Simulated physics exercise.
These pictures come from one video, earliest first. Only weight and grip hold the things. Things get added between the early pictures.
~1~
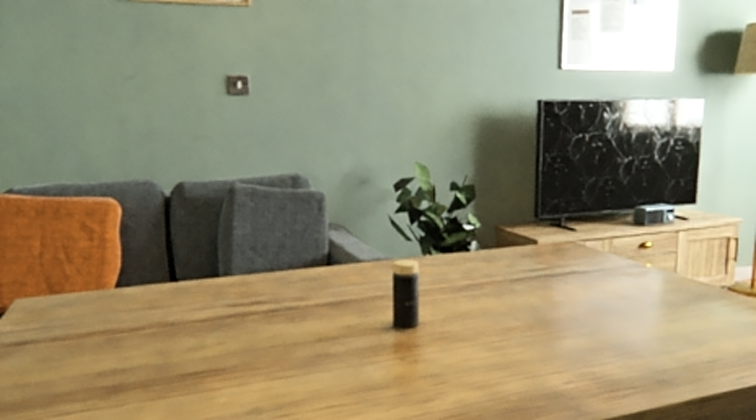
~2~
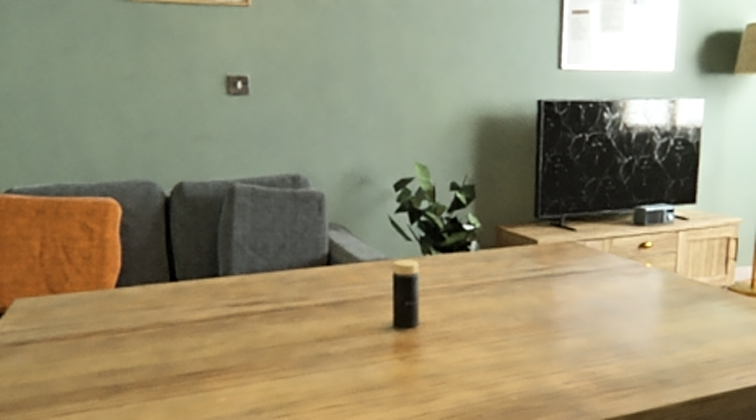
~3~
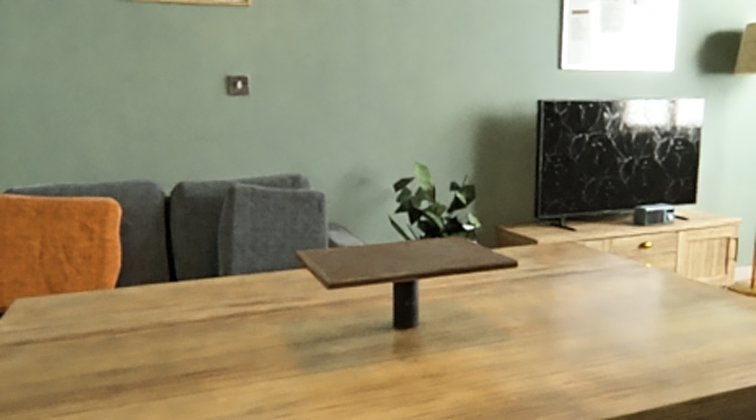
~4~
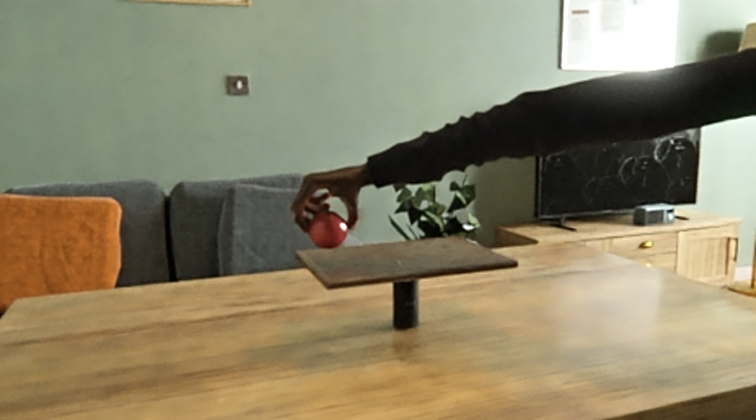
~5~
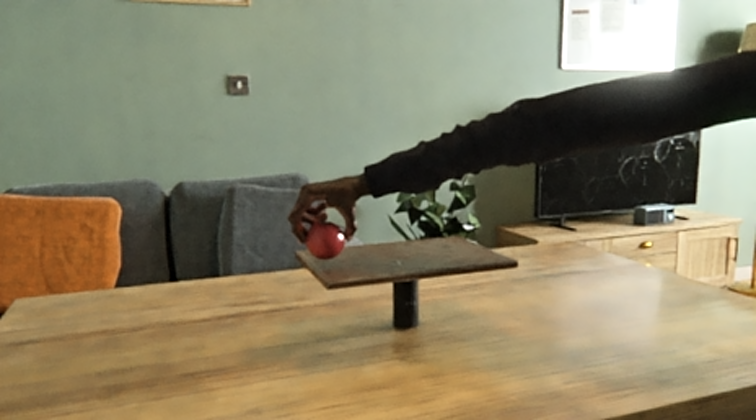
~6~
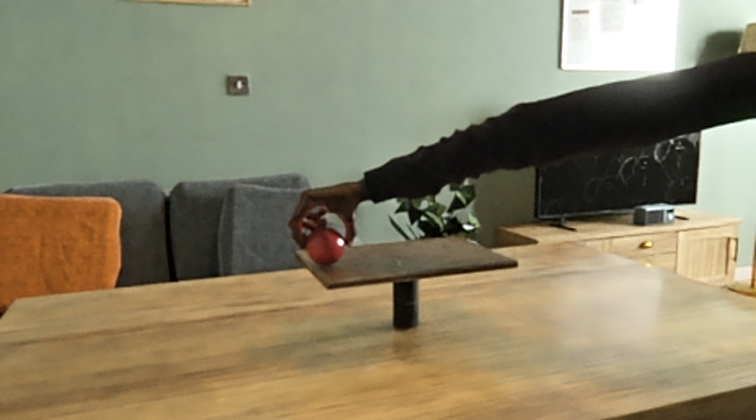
A dark board appearing balanced on a black shaker on a wooden table, then a hand lowering a red tomato onto its left end.
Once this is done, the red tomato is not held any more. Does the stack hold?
Most likely it does not remain standing.
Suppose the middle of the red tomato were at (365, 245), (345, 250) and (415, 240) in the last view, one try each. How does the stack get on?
The first time it collapses, the second time it collapses, and the third time it stays standing.
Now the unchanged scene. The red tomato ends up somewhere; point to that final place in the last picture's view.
Roughly at pixel (294, 324).
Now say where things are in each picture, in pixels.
In the first picture, the last thing is not in view yet; black shaker (406, 294).
In the second picture, the last thing is not in view yet; black shaker (406, 294).
In the third picture, the last thing is not in view yet; black shaker (406, 294).
In the fourth picture, still above its spot; red tomato (328, 230); black shaker (406, 294).
In the fifth picture, still above its spot; red tomato (325, 240); black shaker (406, 294).
In the sixth picture, in place under the hand; red tomato (325, 246); black shaker (406, 294).
Then, 0.30 s past the last view, red tomato now fallen; brown lid rocked 36° from its first pose.
Then, 0.40 s past the last view, brown lid rocked 50° from its first pose.
Then, 0.50 s past the last view, brown lid rocked 44° from its first pose.
Then, 1.50 s past the last view, brown lid rocked 39° from its first pose.
Finally, fallen, red tomato; down or leaning hard in the stack, brown lid; black shaker still in place. Final places as the last picture's camera would see them, red tomato near (295, 324). The stack gives way.
